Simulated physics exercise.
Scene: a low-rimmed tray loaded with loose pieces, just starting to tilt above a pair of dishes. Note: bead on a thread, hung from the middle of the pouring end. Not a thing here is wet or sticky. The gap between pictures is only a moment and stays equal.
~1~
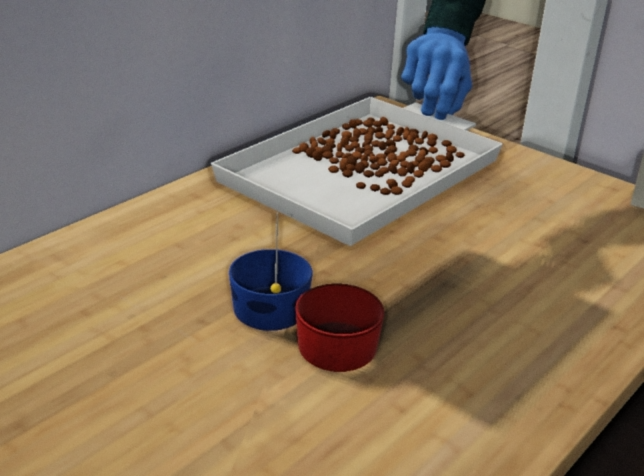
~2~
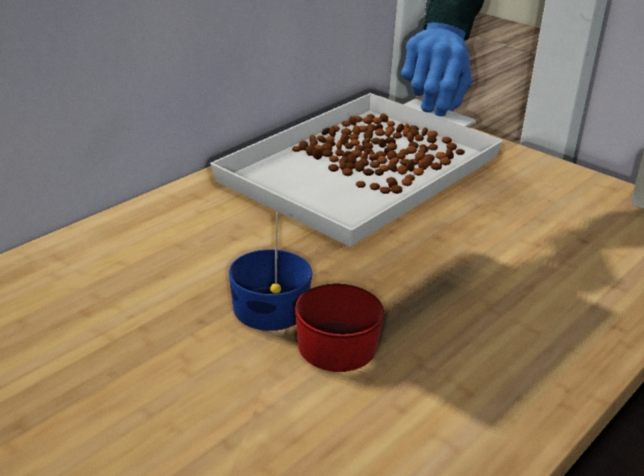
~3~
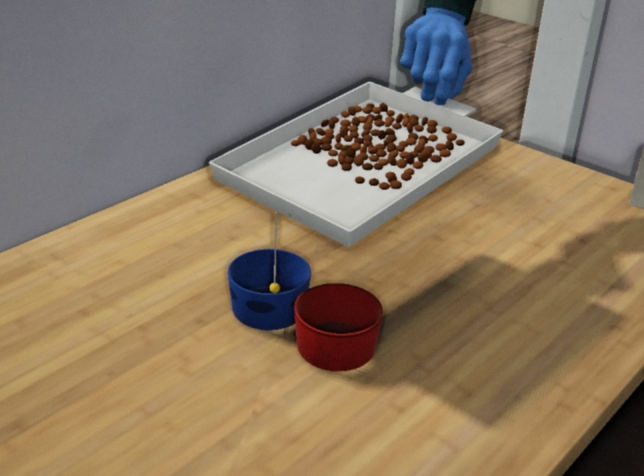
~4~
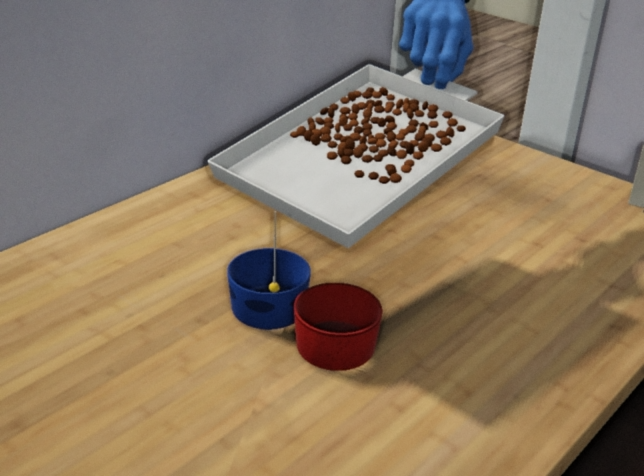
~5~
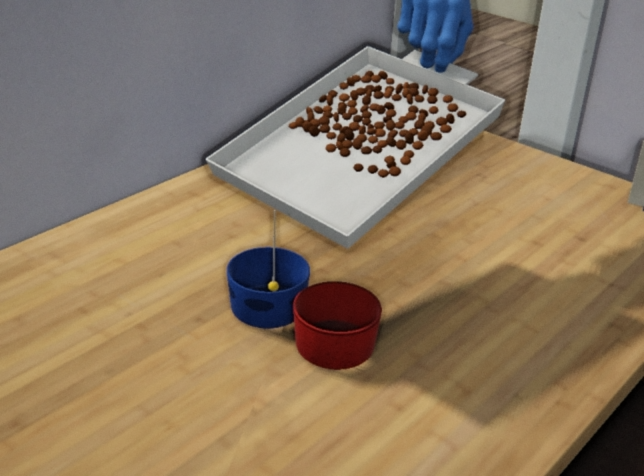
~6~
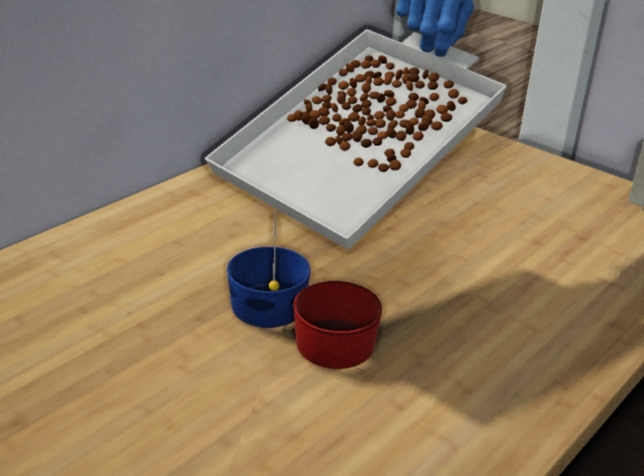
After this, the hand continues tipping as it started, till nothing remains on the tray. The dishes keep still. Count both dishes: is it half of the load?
I expect the dishes to receive the lesser amount.
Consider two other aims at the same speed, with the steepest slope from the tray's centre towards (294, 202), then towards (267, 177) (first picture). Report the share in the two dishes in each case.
In order, some 0 % and some 20 %.
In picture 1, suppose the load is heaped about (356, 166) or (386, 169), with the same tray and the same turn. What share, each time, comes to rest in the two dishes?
First try 0 %, second try 0 %.
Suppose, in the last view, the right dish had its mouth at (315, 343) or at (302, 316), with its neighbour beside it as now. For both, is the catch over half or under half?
Taking the places in turn, it's past half and then shy of half.
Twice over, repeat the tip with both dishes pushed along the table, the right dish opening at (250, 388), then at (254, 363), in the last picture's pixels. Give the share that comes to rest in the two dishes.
Roughly 0% first, roughly 20% second.
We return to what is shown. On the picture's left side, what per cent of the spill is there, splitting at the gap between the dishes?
Roughly 70 percent.
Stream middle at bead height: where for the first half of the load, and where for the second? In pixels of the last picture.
Around (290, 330) first; around (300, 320) second.
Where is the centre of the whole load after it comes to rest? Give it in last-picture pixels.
Near (279, 401), more or less.
Just after the last frame, tray tipped steeply; almost all on the tray; about a tenth in the air.
A moment on, tray tipped right over; roughly a third on the tray; roughly half outside both; just a few in the air.
Further on, tray tipped past a quarter turn; every one outside both.
When it is over, tray tipped past a quarter turn; not one in the right dish; not one in the left dish; every one outside both.
